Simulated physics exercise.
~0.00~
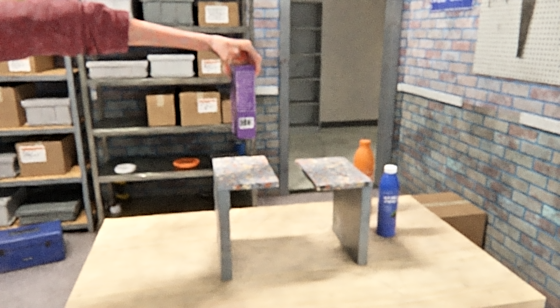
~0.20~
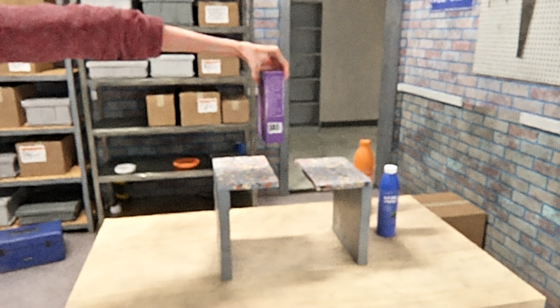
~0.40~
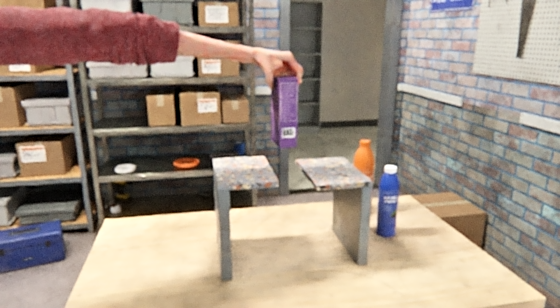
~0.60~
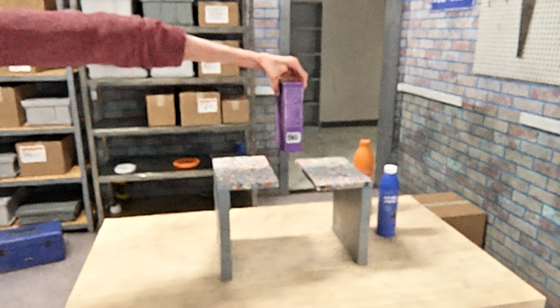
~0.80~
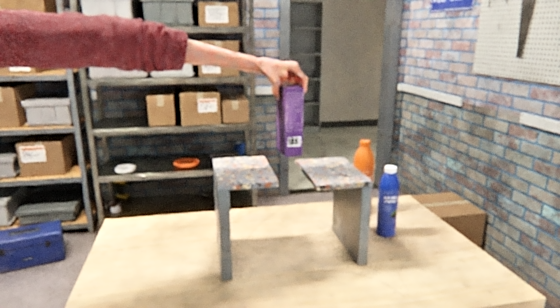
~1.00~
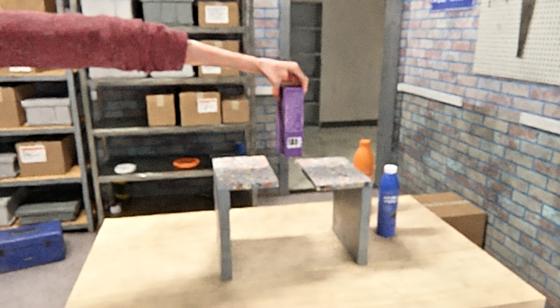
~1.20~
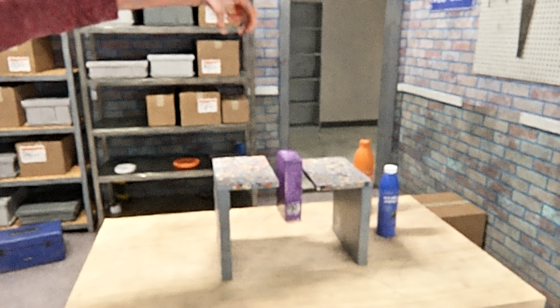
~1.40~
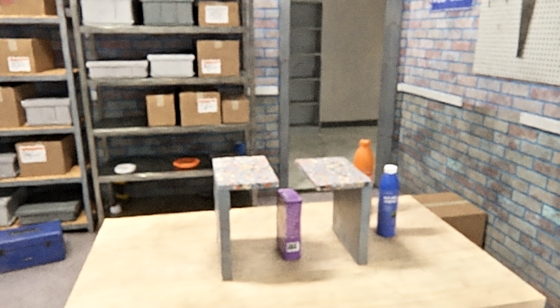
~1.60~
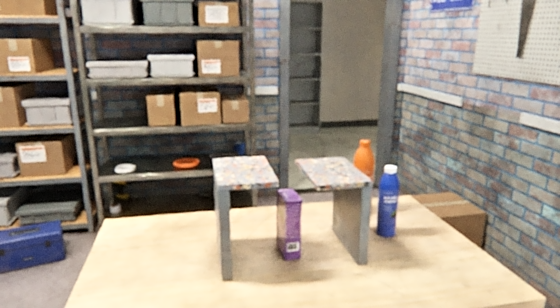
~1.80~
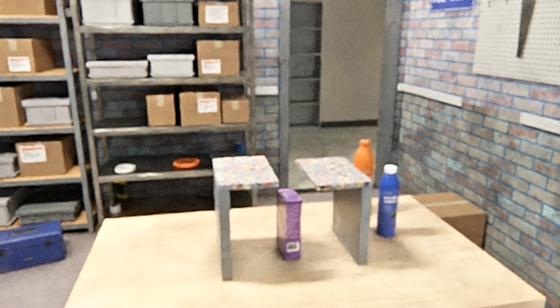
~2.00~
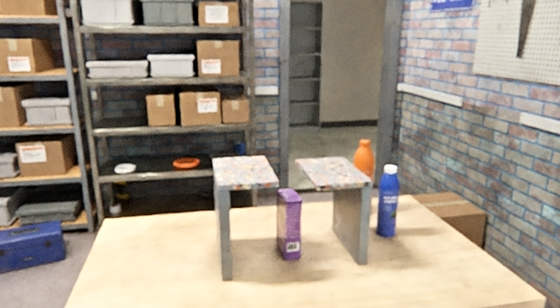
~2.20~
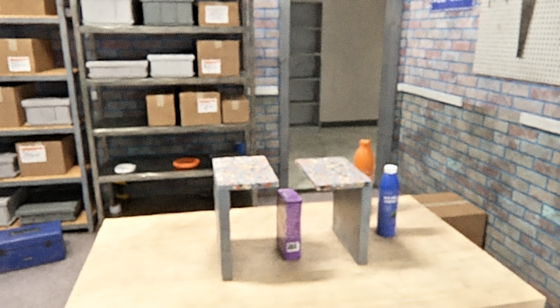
Purple packet held by a hand moving right over a gapped stand, then dropping through the gap and standing upright on the table.
